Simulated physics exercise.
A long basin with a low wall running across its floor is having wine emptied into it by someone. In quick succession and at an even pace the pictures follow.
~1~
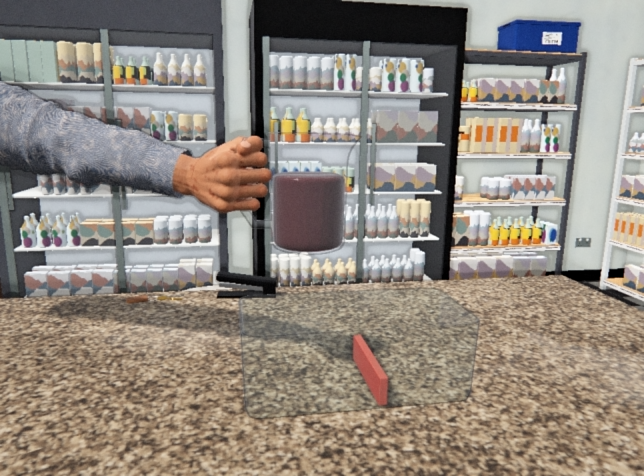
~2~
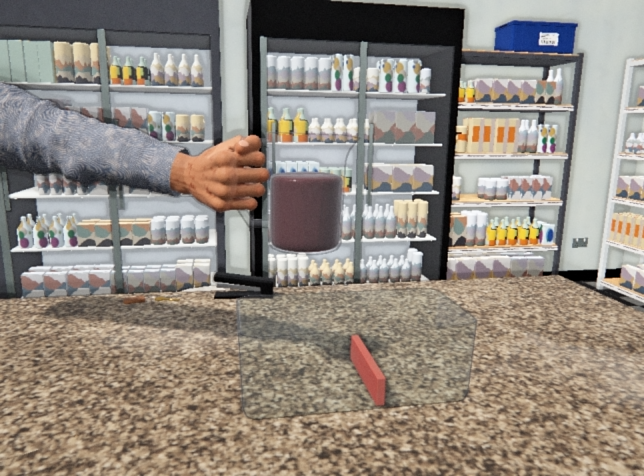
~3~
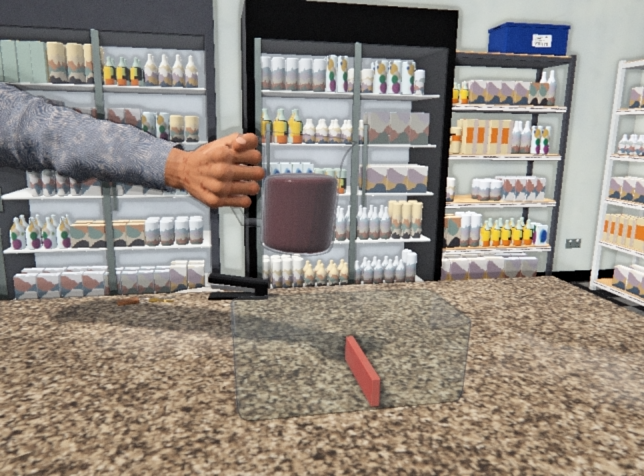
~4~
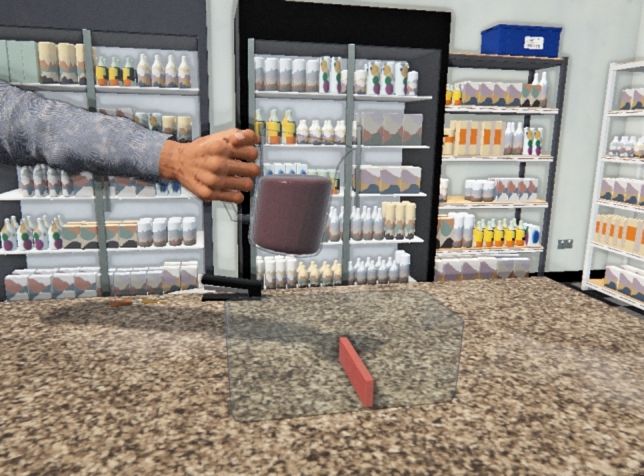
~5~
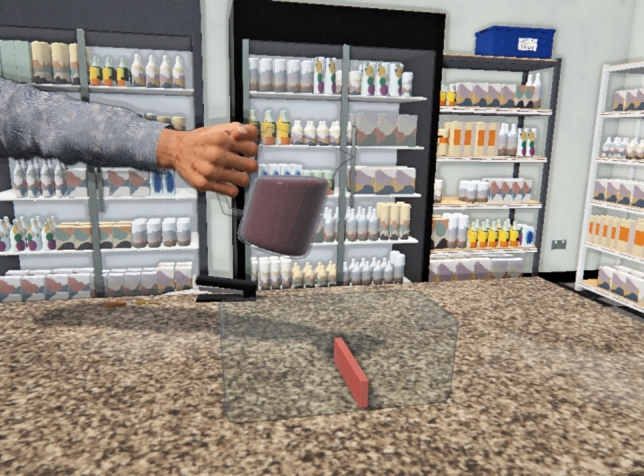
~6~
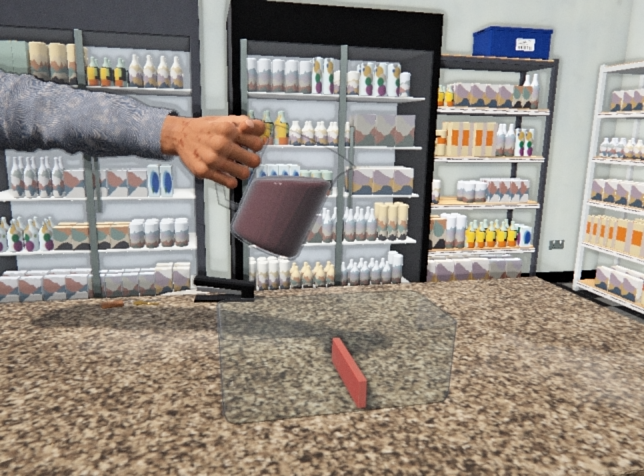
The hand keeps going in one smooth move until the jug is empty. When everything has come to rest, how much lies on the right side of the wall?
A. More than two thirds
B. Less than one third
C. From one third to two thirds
The answer is A.
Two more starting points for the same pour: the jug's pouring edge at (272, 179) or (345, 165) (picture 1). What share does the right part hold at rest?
About 5 per cent, then about 75 per cent.
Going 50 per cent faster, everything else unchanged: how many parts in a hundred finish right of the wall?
Roughly 80 percent.
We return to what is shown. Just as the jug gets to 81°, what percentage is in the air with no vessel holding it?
It works out to about 15 percent.
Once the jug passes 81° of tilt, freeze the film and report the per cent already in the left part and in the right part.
On the left 0 per cent, on the right 0 per cent.
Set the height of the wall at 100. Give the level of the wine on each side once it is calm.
On the left roughly 10, on the right roughly 80.
A moment on, the jug is tipped on its side and 86 per cent is still to pour, 0 is left of the wall and 2 right of it.
Next, the jug is tipped right over and 21 per cent is still to pour, 2 is left of the wall and 57 right of it.
Then the jug is tipped right over and 0 per cent is still to pour, 11 is left of the wall and 85 right of it.
Later the jug is tipped right over and 0 per cent is still to pour, 12 is left of the wall and 85 right of it.
Finally, 12 per cent lies left of the wall, 85 right of it and 3 outside.
